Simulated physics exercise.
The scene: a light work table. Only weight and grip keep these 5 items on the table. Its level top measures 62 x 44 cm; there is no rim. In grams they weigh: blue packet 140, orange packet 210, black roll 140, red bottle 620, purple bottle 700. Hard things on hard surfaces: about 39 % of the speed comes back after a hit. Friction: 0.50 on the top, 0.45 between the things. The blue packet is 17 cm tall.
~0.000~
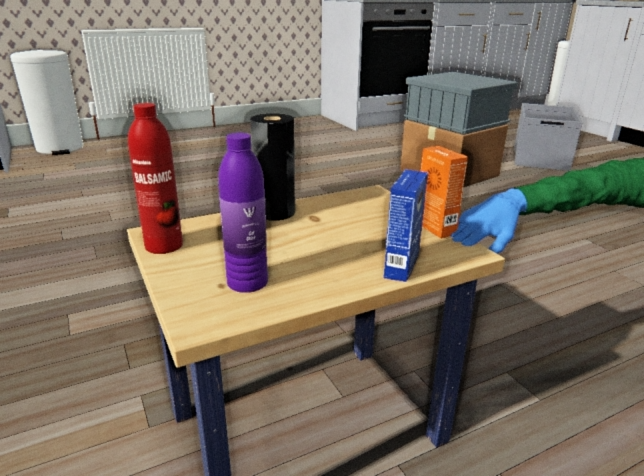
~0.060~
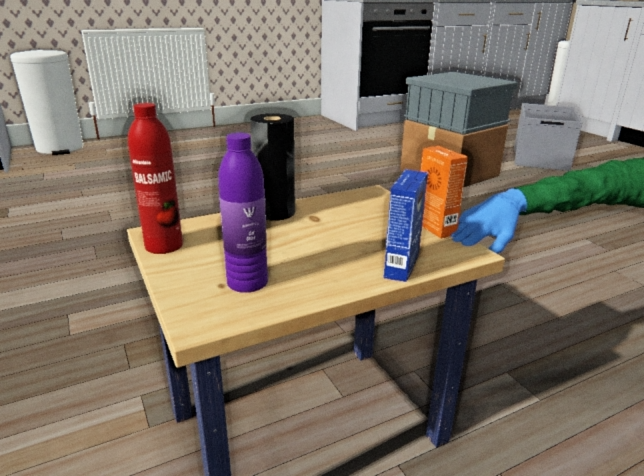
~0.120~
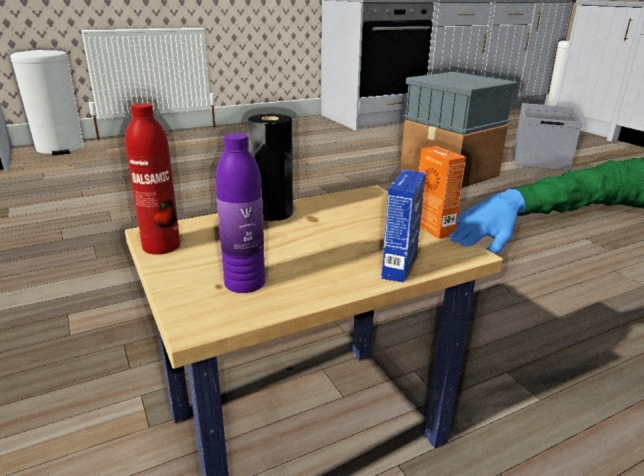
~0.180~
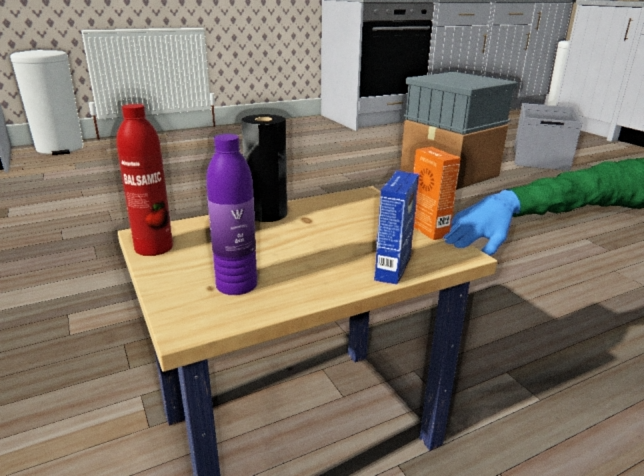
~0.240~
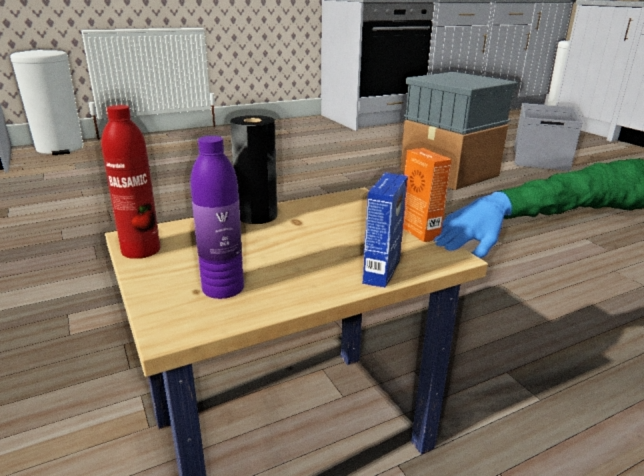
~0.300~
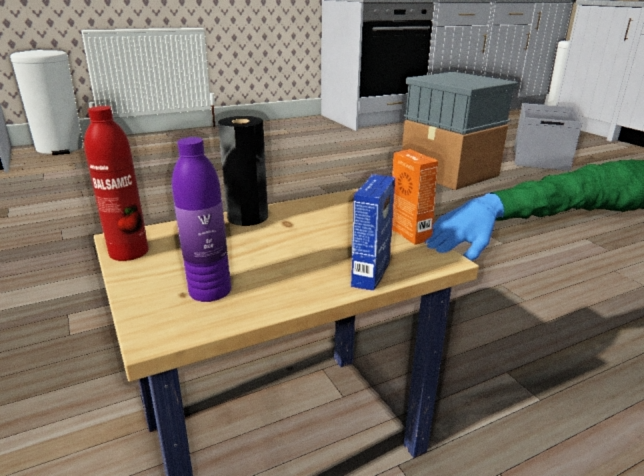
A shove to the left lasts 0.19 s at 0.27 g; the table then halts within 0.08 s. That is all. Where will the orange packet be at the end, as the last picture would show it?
Look near (357, 238).
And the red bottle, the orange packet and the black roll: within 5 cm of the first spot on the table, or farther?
The red bottle keeps its place; the orange packet ends elsewhere; the black roll keeps its place.
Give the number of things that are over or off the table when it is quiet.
That comes to 1.
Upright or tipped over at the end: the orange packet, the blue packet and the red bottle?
The orange packet tips over; the blue packet is still upright; the red bottle keeps standing.
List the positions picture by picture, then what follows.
Orange packet (440, 192); blue packet (406, 226), in the first frame.
Red bottle (155, 180); purple bottle (243, 214), in the second frame.
Blue packet (403, 226); black roll (272, 168), in the third frame.
Table 2 cm from its start; red bottle (144, 181); purple bottle (232, 216), in the fourth frame.
Table 4 cm from its start; blue packet (385, 230); black roll (255, 170), in the fifth frame.
Table 6 cm from its start; orange packet (413, 197); red bottle (115, 185), in the sixth frame.
By 0.50 s, table 7 cm from its start; orange packet tilted 45° near (385, 207); purple bottle tilted 13°; red bottle tilted 10°.
By 0.60 s, table 7 cm from its start; orange packet on its side near (363, 238); purple bottle tilted 12°; red bottle tilted 7°.
By 0.90 s, table 7 cm from its start; orange packet on its side near (357, 238); purple bottle tilted 7°; red bottle tilted 4°.
By 1.50 s, table 7 cm from its start; orange packet on its side near (357, 238).
When it is over (2.3 s), lying over on the table, orange packet; the other 4 within 5 cm of the start. End places, in pixels of the last picture, orange packet near (357, 238).
